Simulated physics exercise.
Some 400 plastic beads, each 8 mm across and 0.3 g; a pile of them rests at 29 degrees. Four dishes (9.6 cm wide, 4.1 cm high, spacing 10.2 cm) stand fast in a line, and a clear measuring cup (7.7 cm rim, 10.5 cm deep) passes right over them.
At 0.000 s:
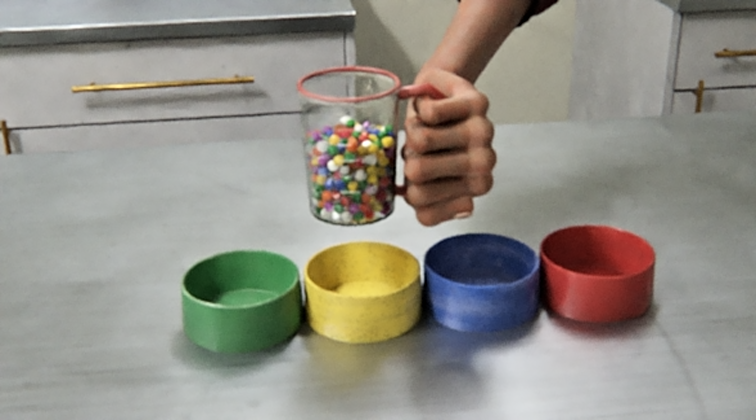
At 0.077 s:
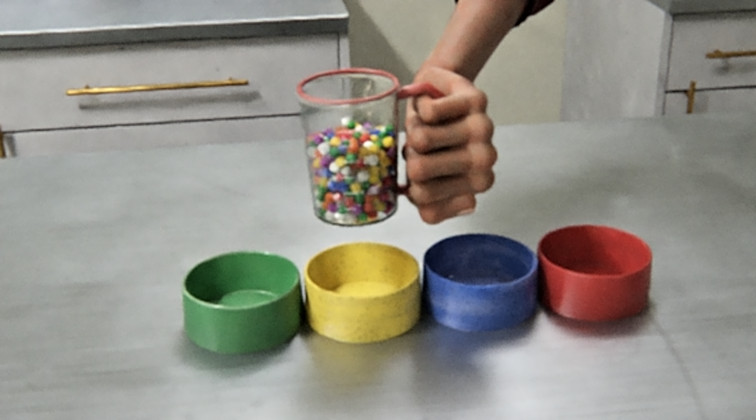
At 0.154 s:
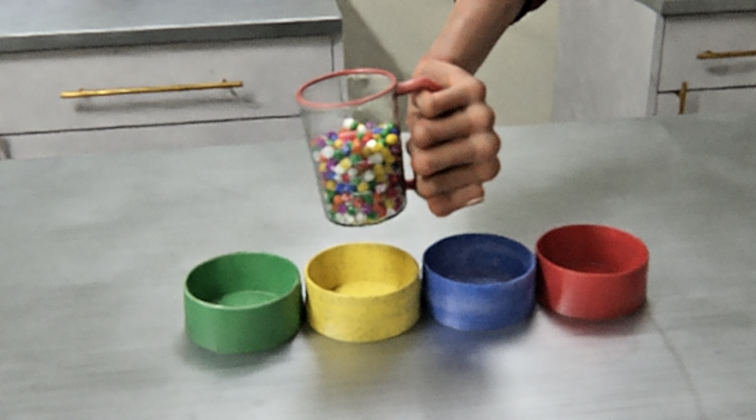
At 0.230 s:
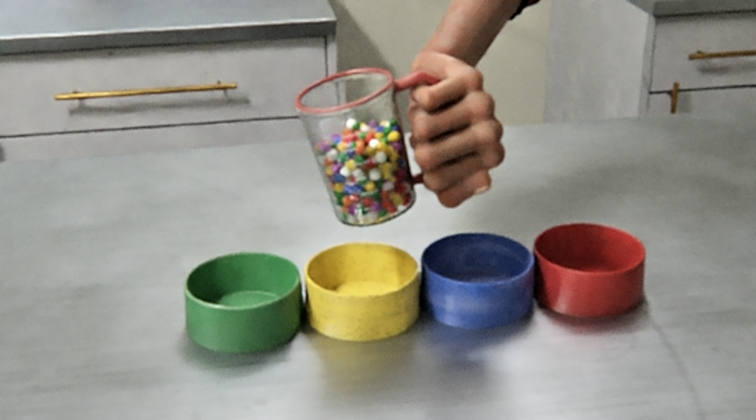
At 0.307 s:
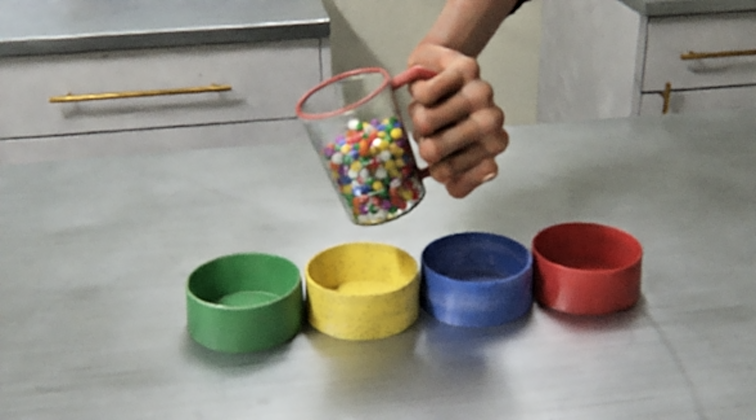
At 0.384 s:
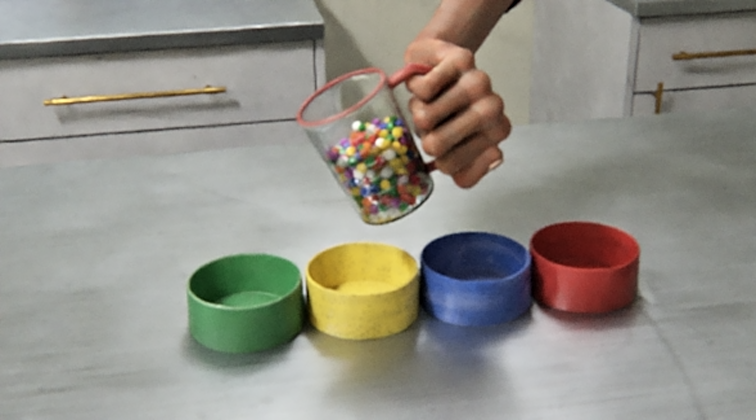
On a gray countertop with drawers behind it, a hand holds a clear cup of multicolored beads above a row of green, yellow, blue and red dishes. The cup starts upright, then the hand steadily tilts it to the left, shifting it very slightly right, while the beads stay inside.
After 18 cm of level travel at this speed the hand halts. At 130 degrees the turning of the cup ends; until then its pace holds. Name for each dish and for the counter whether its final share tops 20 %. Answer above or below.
Red dish: Below; blue dish: Below; green dish: Below; yellow dish: Above; on the counter: Below.
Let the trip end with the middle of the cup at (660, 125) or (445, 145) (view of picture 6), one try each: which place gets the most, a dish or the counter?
The winner: Yellow, then yellow.
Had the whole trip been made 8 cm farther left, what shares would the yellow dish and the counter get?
In that case yellow 10, counter 10.
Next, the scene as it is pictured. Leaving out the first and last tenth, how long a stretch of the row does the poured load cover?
Roughly 6 cm.
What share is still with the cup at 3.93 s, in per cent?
About 0 per cent.
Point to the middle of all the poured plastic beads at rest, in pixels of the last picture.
Near (365, 282).
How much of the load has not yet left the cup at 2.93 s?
About 0 per cent.
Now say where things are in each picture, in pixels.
In the first frame, cup at (351, 147), tilt 0 degrees, lip at (299, 87), moved 0.0 cm; middle of the pieces at (355, 165); green dish at (241, 277); yellow dish at (362, 268); blue dish at (481, 259); red dish at (597, 251).
In the second frame, cup at (352, 148), tilt 2 degrees, lip at (299, 90), moved 0.1 cm; middle of the pieces at (357, 166).
In the third frame, cup at (356, 149), tilt 7 degrees, lip at (298, 97), moved 0.5 cm; middle of the pieces at (363, 166).
In the fourth frame, cup at (361, 149), tilt 13 degrees, lip at (297, 104), moved 0.8 cm; middle of the pieces at (368, 165).
In the fifth frame, cup at (365, 149), tilt 19 degrees, lip at (298, 111), moved 1.2 cm; middle of the pieces at (375, 164).
In the sixth frame, cup at (370, 149), tilt 25 degrees, lip at (299, 119), moved 1.6 cm; middle of the pieces at (381, 163); green dish at (245, 280); yellow dish at (362, 268); blue dish at (475, 256); red dish at (584, 245). The cup turns about 80 degrees a second and travels 5 cm a second.
After 1.91 s, tilt 130 degrees; cup holds 0 %, yellow 100 %.
Then, at 2.93 s, tilt 130 degrees; cup holds 0 %, yellow 100 %.
After 3.93 s, tilt 130 degrees; cup holds 0 %, yellow 100 %.
At rest (4.2 s), red 0 %, blue 0 %, green 0 %, yellow 100 %, counter 0 %.
